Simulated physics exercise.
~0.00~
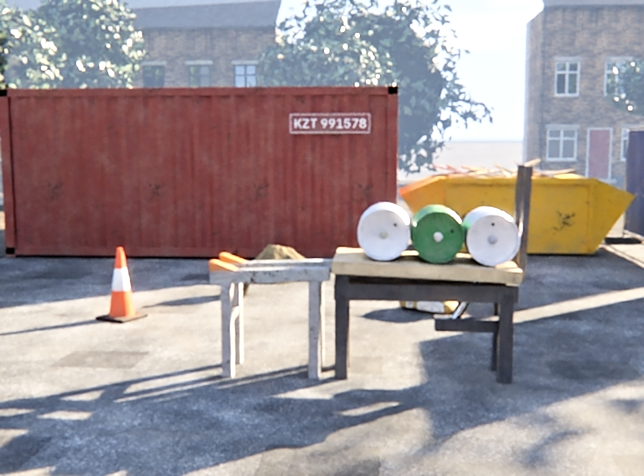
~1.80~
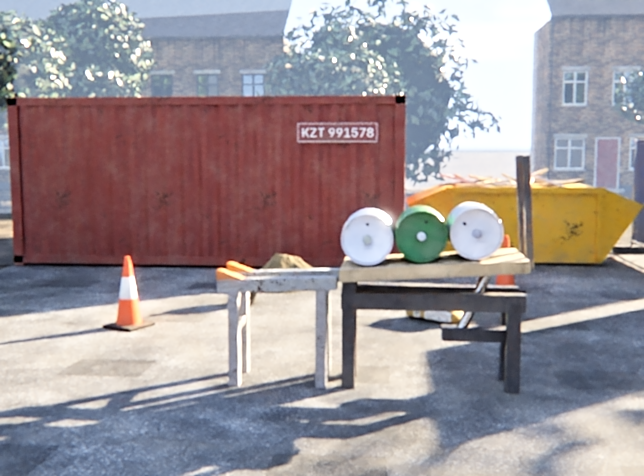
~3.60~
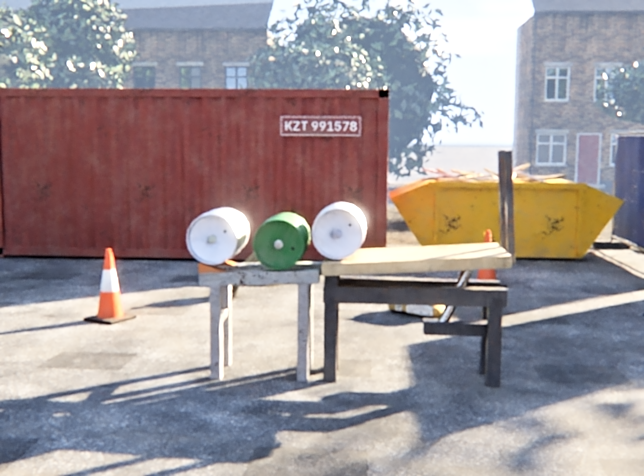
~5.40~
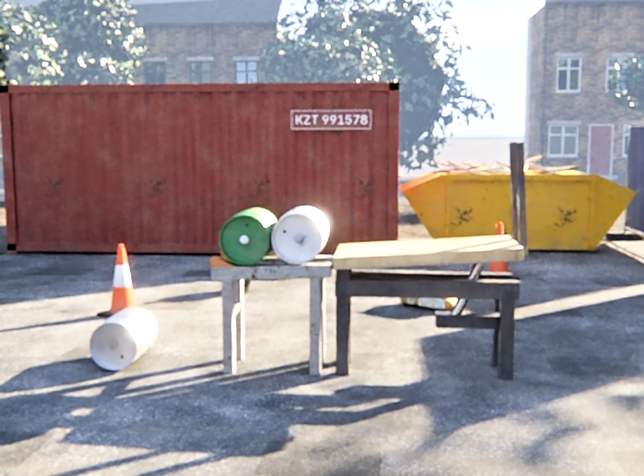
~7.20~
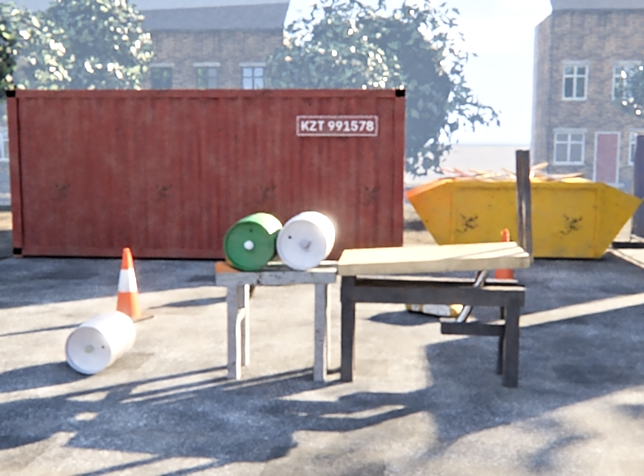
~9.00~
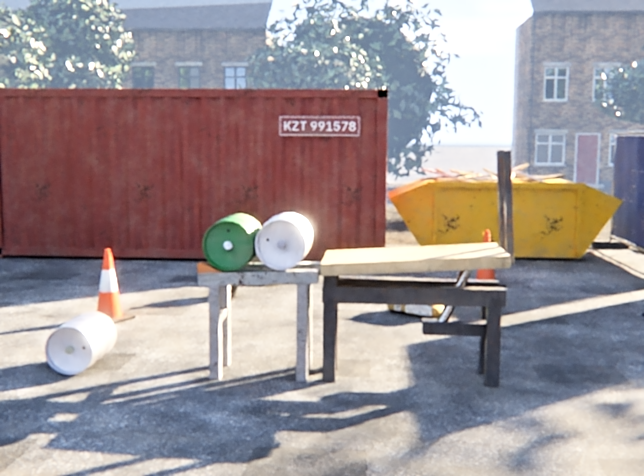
In a paved yard before a red container and a yellow skip, a tabletop tilted up at its right edge and three kegs rolled left onto a lower rack; one white keg dropped to the ground by a traffic cone, while the green and other white stayed on the rack.
